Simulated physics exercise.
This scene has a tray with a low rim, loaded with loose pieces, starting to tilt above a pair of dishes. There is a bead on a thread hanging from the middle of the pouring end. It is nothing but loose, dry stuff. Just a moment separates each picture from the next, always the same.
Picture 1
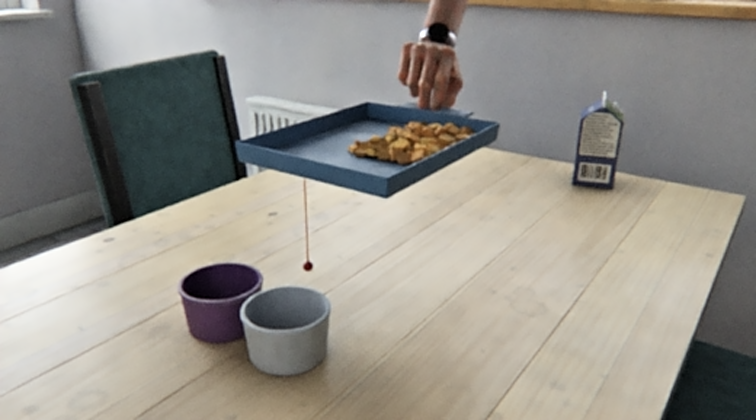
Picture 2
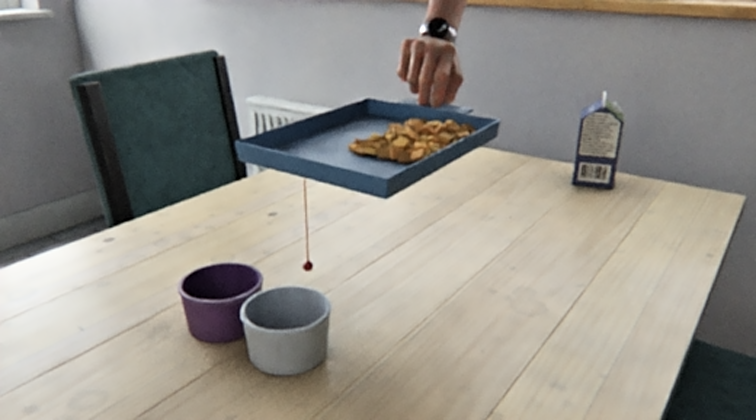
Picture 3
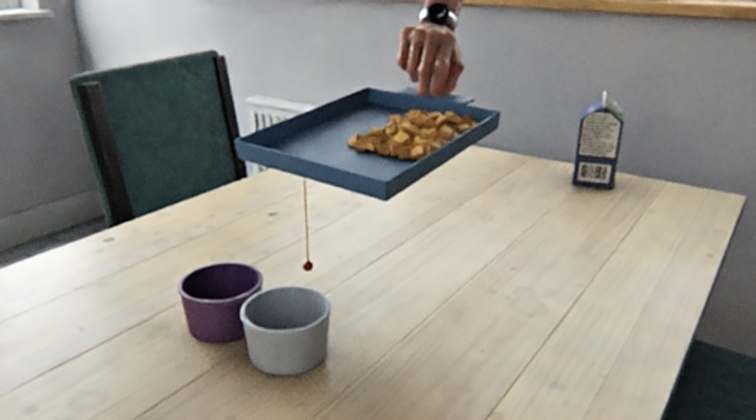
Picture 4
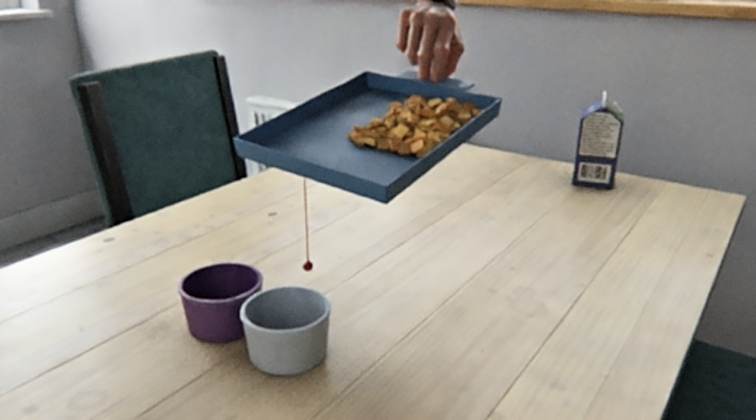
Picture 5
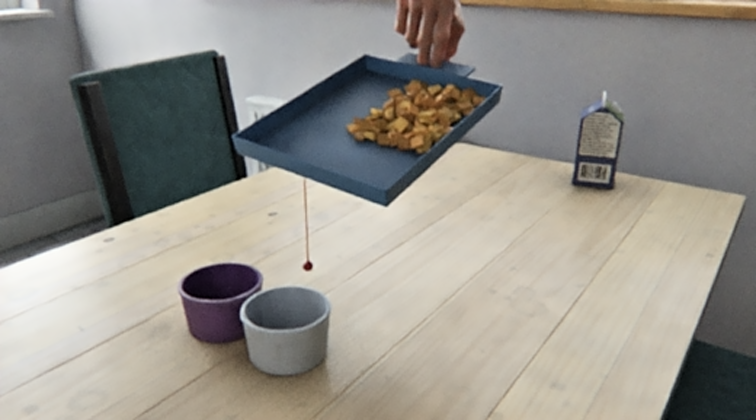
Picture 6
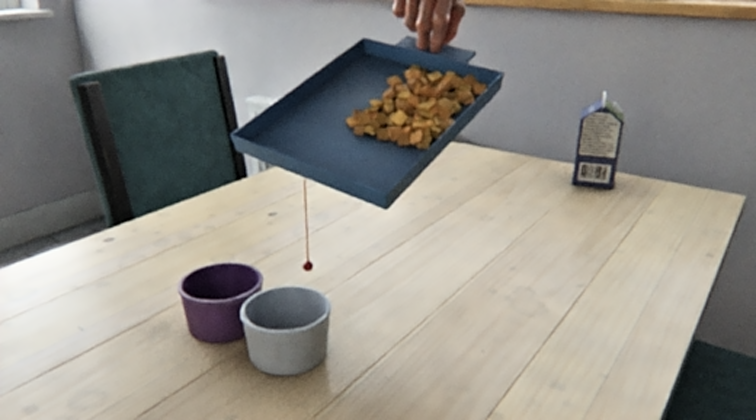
A hand with a dark watch grips the far edge of a blue, low-rimmed tray of golden-brown cereal squares above a pale wooden table, seen from slightly above by a still camera. A purple dish and a grey one sit below at left, near a hanging red bead, with a green chair behind and a carton at right. The hand steadily raises the far side, tilting the tray toward its near right corner, while the cereal stays bunched at right.
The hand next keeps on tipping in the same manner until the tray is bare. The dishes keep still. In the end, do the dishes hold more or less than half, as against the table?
They hold less than half.
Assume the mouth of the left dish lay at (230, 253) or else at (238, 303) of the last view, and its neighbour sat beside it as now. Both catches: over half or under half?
With the first shift the pair saves less than a half; with the second, less than a half.
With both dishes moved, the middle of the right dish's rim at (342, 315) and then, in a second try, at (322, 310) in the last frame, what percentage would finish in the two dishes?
Around 60 % followed by around 50 %.
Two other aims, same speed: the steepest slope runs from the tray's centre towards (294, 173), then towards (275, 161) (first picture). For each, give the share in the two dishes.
For the first aim it is 70 in a hundred, for the second 20 in a hundred.
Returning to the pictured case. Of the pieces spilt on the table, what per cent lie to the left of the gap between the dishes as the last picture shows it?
Reading: Around 0 %.
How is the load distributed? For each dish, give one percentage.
Count per hundred - left dish ~ 0, right dish ~ 10.
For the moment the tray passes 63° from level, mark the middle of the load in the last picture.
Somewhere about pixel (369, 174).
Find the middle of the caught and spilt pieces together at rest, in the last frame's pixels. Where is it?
(357, 362).
Shortly afterwards, tray tipped steeply; the whole lot on the tray.
Next, tray tipped past a quarter turn; near two thirds on the tray; a little in the right dish; near a quarter outside both; a little in the air.
Some moments later, tray tipped past a quarter turn; a little in the right dish; the bulk outside both.
In the end, tray tipped past a quarter turn; a little in the right dish; none at all in the left dish; the bulk outside both.
